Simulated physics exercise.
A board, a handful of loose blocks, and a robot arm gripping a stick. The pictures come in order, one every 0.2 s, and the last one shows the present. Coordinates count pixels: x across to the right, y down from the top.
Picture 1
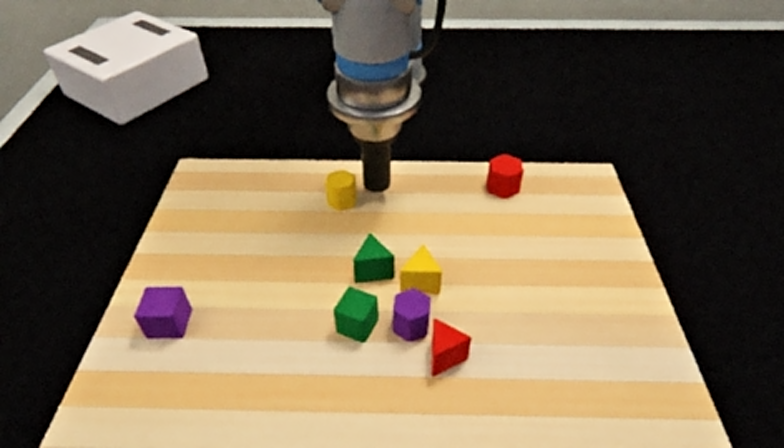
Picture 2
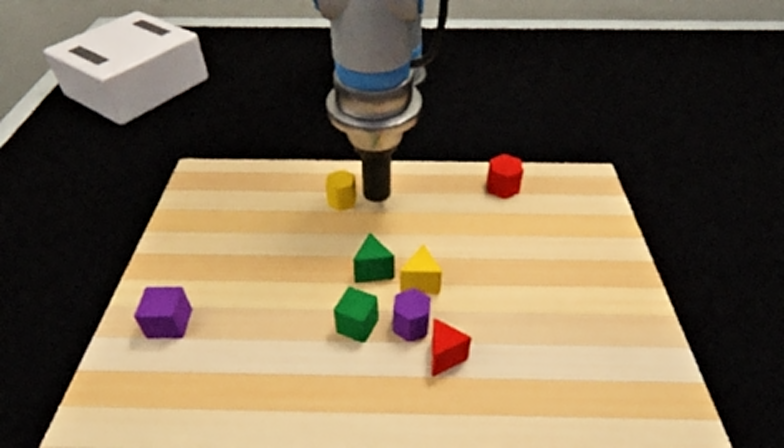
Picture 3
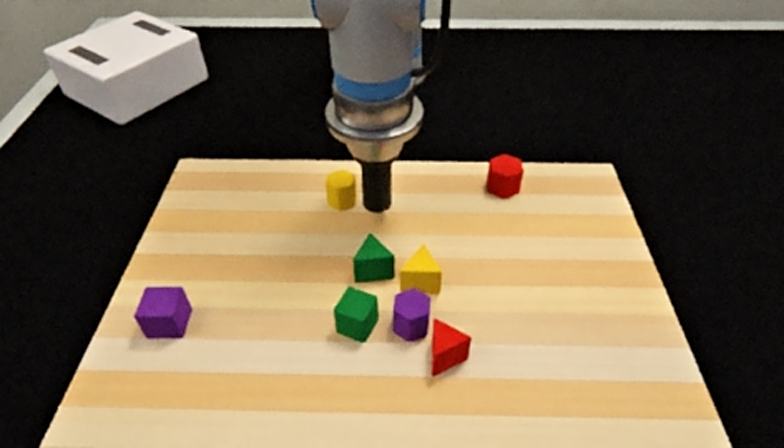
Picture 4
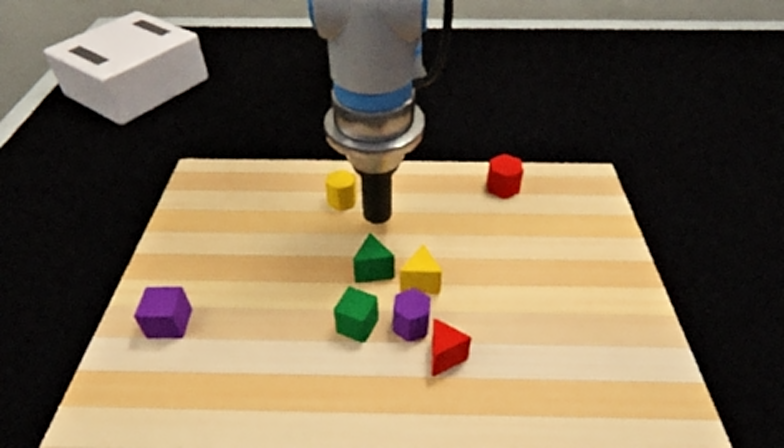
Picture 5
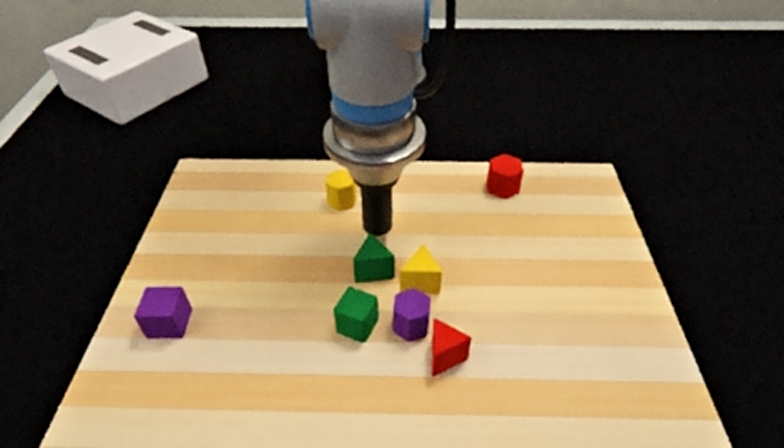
A robot arm holding a dark stick moved slowly down the striped wooden board, from beside the yellow block to just behind the green triangle, while all the colored blocks stayed still.
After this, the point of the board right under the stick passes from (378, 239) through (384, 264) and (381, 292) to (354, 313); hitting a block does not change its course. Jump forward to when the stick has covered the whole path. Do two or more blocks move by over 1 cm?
The answer is yes.
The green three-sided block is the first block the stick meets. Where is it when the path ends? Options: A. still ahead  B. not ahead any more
A: Still ahead.
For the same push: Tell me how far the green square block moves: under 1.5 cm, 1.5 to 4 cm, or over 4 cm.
It shifts by 1.5 to 4 cm.
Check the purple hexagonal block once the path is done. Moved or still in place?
At the end of the path, the purple hexagonal block remains in its old spot.
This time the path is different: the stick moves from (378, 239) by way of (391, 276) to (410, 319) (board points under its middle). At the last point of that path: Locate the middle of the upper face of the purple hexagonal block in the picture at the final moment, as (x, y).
It sits at (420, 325).
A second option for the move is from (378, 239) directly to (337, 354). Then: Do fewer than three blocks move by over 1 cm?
Yes, that is how it ends up.
What follows on the original path. One third of the way, stick at (384, 251); green three-sided block at (368, 260), turned 20° anticlockwise.
Two thirds of the way, stick at (380, 279); green square block at (352, 308), turned 20° anticlockwise; green three-sided block at (354, 283), turned 15° clockwise.
At the end, stick at (352, 301); green square block at (344, 324), turned 35° anticlockwise; green three-sided block at (320, 301); purple hexagonal block unmoved; yellow three-sided block unmoved.
